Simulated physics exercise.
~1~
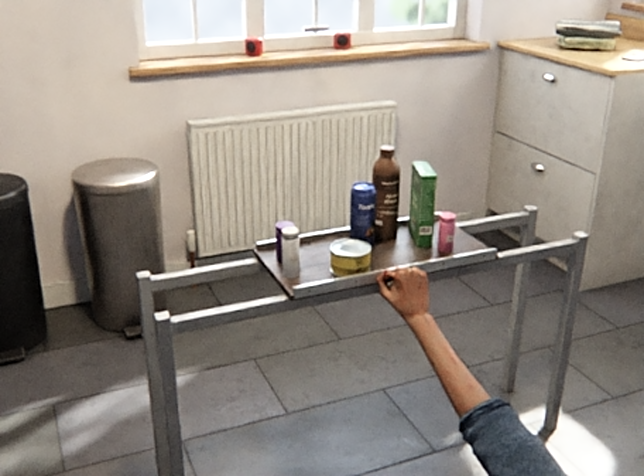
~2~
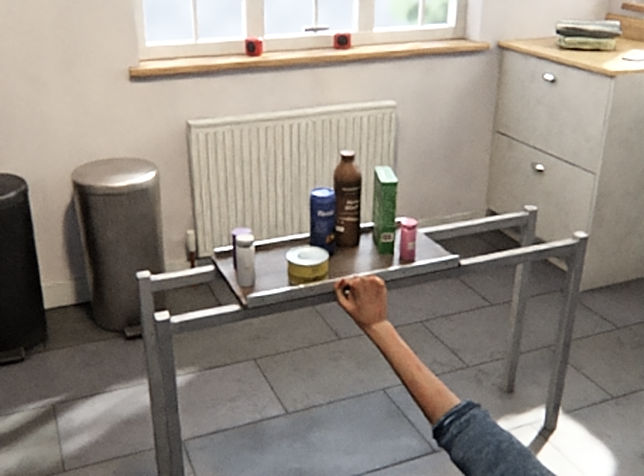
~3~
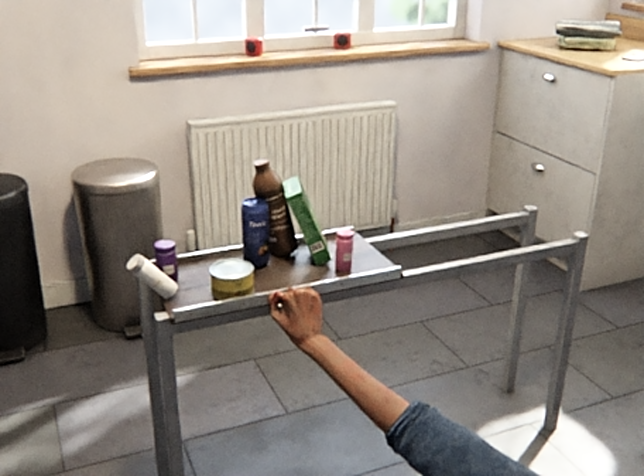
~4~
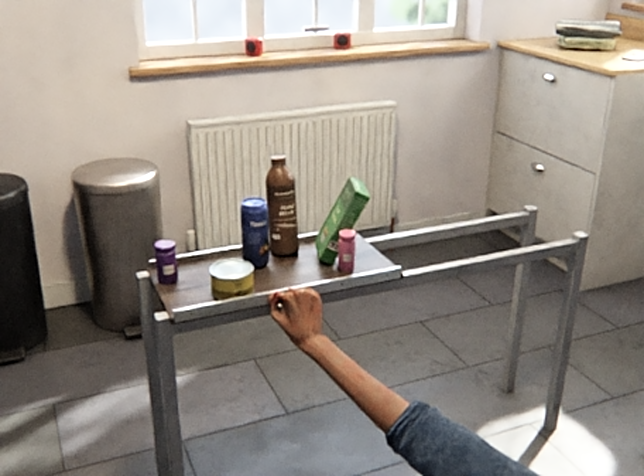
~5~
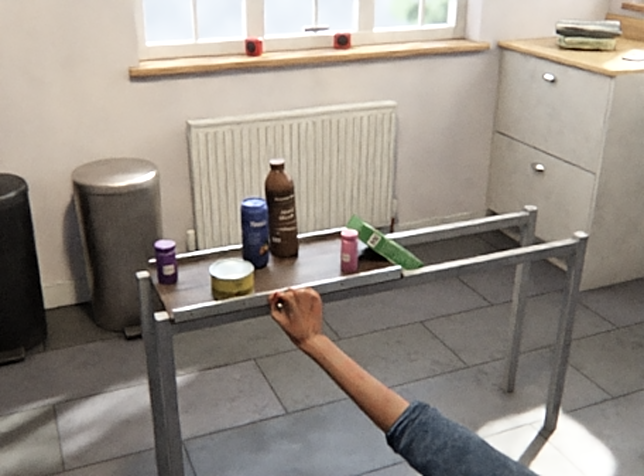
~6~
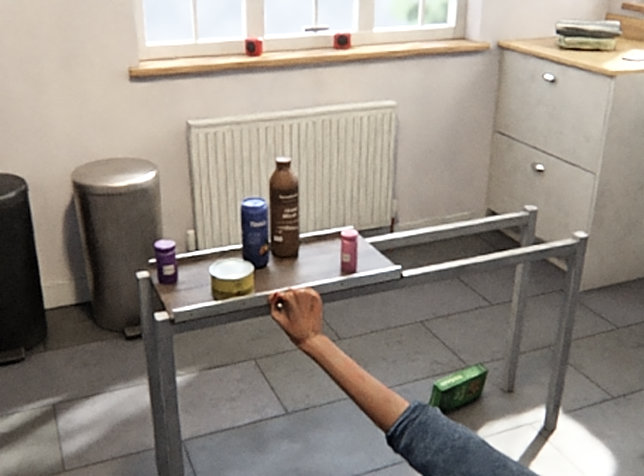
A hand slid a tray of bottles, cans and a packet left along a metal frame until it stopped at the end; the white shaker toppled off, then the green packet tipped over the right side onto the floor, while the rest stayed standing.
